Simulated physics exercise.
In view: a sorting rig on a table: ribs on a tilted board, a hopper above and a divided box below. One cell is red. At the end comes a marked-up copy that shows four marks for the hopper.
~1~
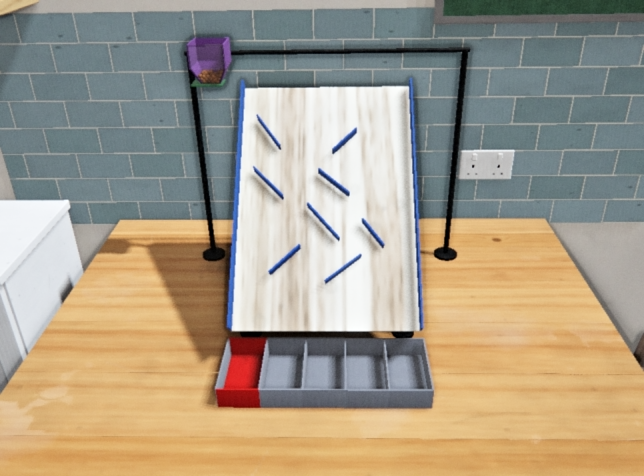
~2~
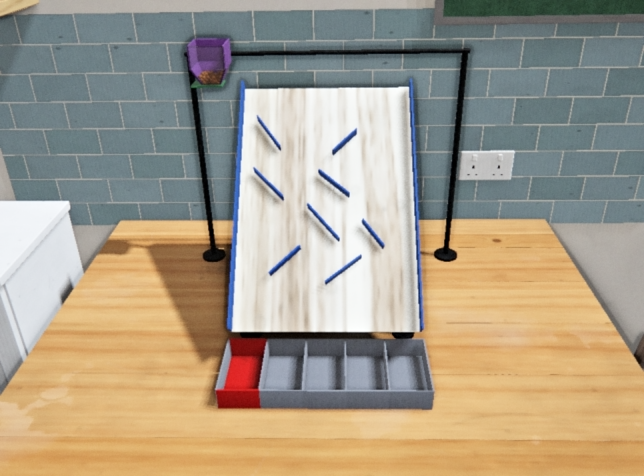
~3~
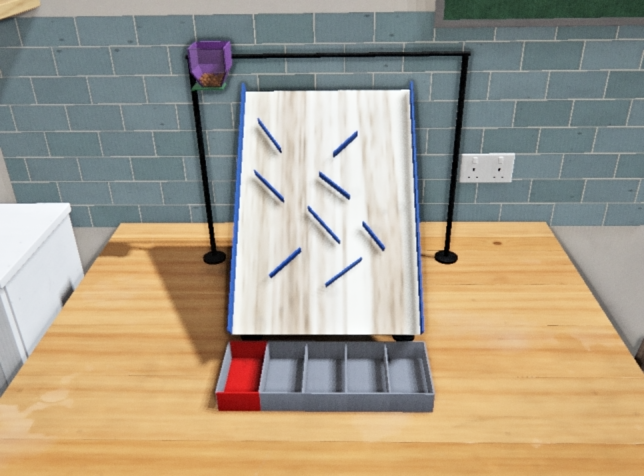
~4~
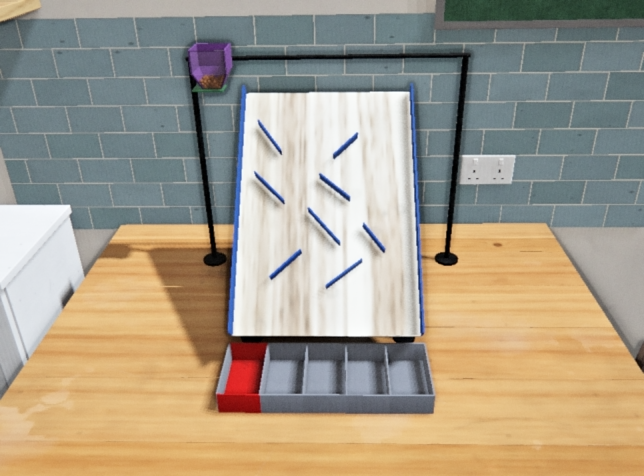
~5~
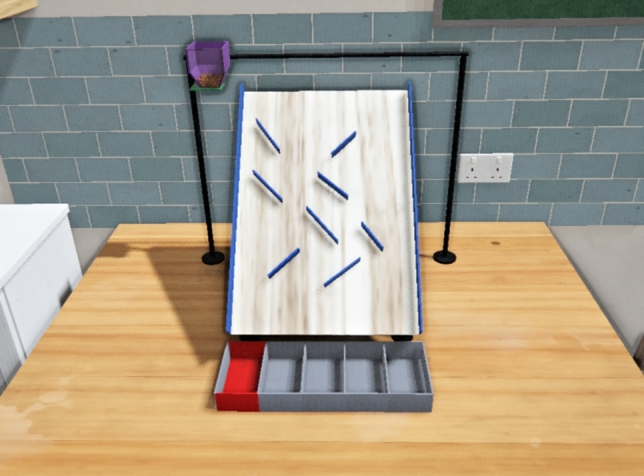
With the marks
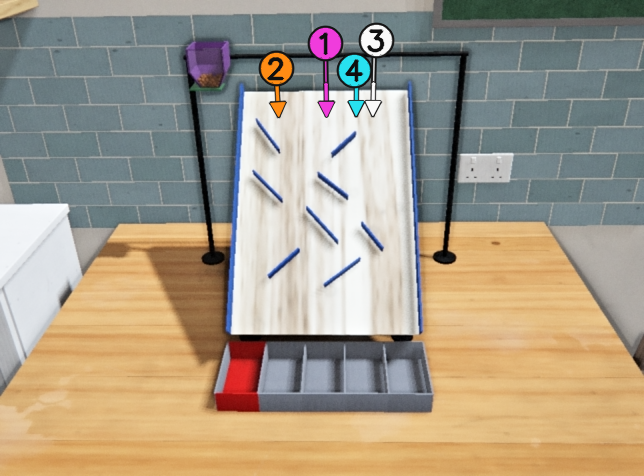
The clip opens on a tilted wooden board with blue ribs, standing on a table above a divided box whose leftmost cell is red. A purple hopper sits at the upper left of a black frame. Apart from slight shifts in the view, nothing noticeably moves through the end.
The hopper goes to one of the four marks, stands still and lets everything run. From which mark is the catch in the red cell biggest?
Mark 1.
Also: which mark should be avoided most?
3.
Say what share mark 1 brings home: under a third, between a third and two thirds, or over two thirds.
It is between a third and two thirds.
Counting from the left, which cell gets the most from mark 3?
It is the fifth one.
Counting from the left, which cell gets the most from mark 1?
The first.
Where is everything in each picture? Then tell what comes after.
Hopper at (212, 76), cereal balls, door shut, in the first frame.
Ribs (257, 115) to (280, 145), (333, 150) to (357, 128), (253, 167) to (283, 196), in the second frame.
Ribs (319, 171) to (350, 195), (308, 206) to (340, 240), (363, 221) to (385, 248), in the third frame.
Ribs (269, 277) to (301, 249), (326, 286) to (362, 258), in the fourth frame.
Red cell at (237, 401), number 1 of 5 from the left, in the fifth frame.
On the marked copy, mark 1 meets the board at (326, 111); mark 2 meets the board at (278, 111); mark 3 meets the board at (372, 110); mark 4 meets the board at (356, 110).
If 1 is chosen, about half in the red cell, about half in other cells.
If 2 is chosen, about a third in the red cell, about two thirds in other cells.
If 3 is chosen, a small part in the red cell, nearly all in other cells.
If 4 is chosen, about a quarter in the red cell, about two thirds in other cells, a stray few outside the box.
